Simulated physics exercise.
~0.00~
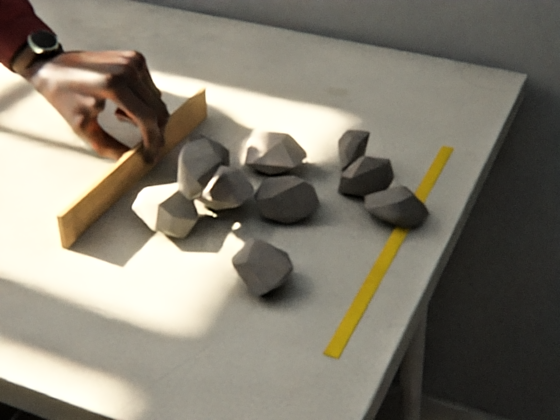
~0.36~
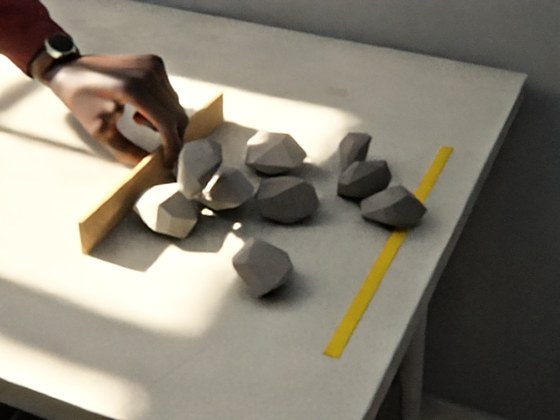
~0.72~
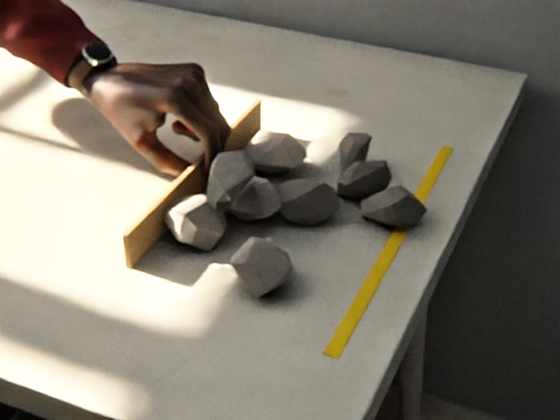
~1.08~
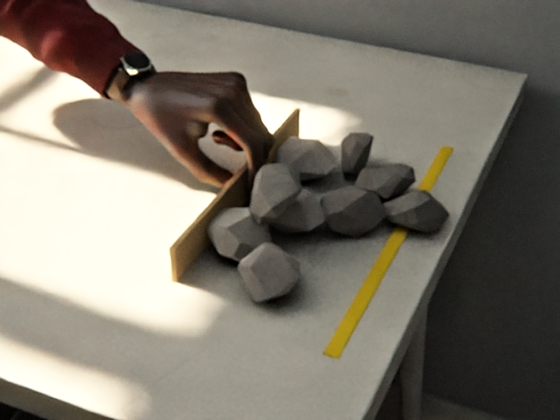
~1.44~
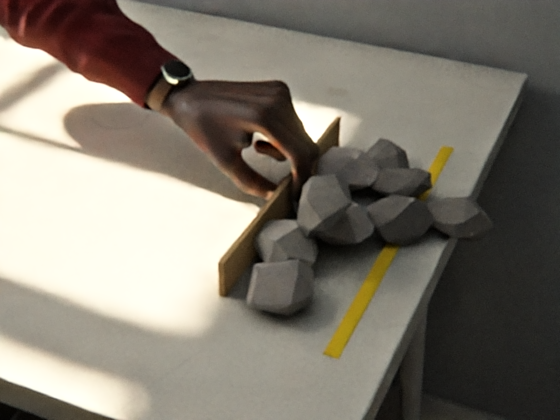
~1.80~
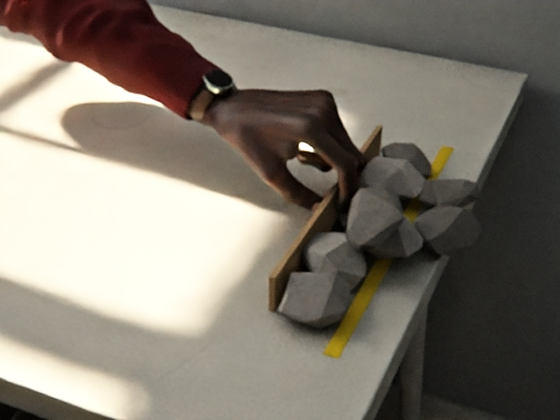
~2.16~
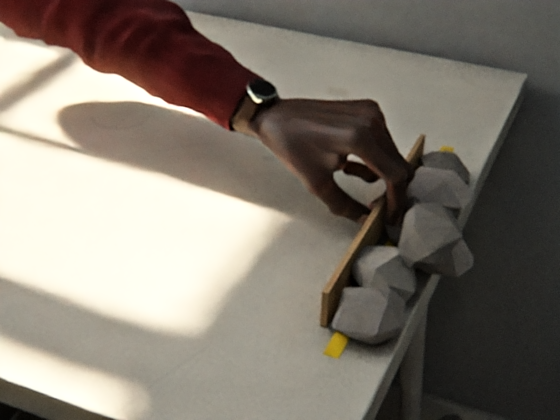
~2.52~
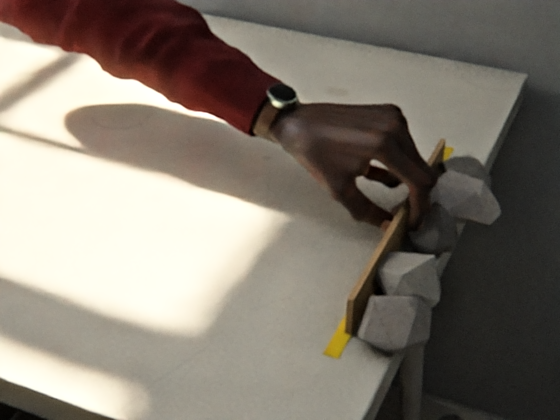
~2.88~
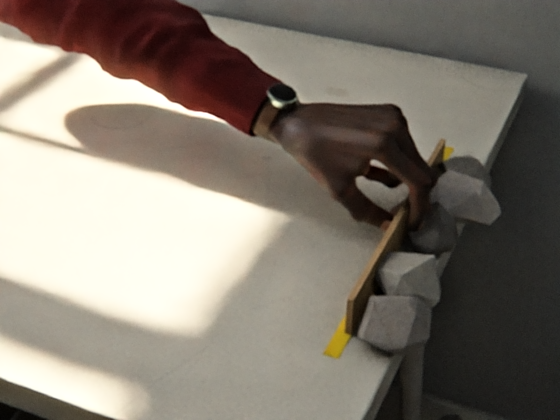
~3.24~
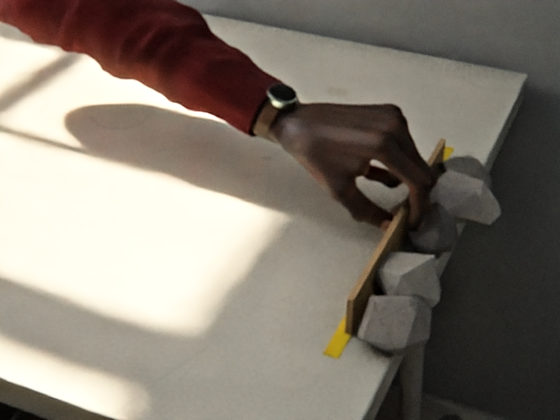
The video shows a hand in a red sleeve using an upright piece of card to push a cluster of gray, faceted lumps rightward across a table. The lumps bunch together and cross a yellow tape line before the card stops there, leaving several visible lumps crowded at the edge, partly overhanging.
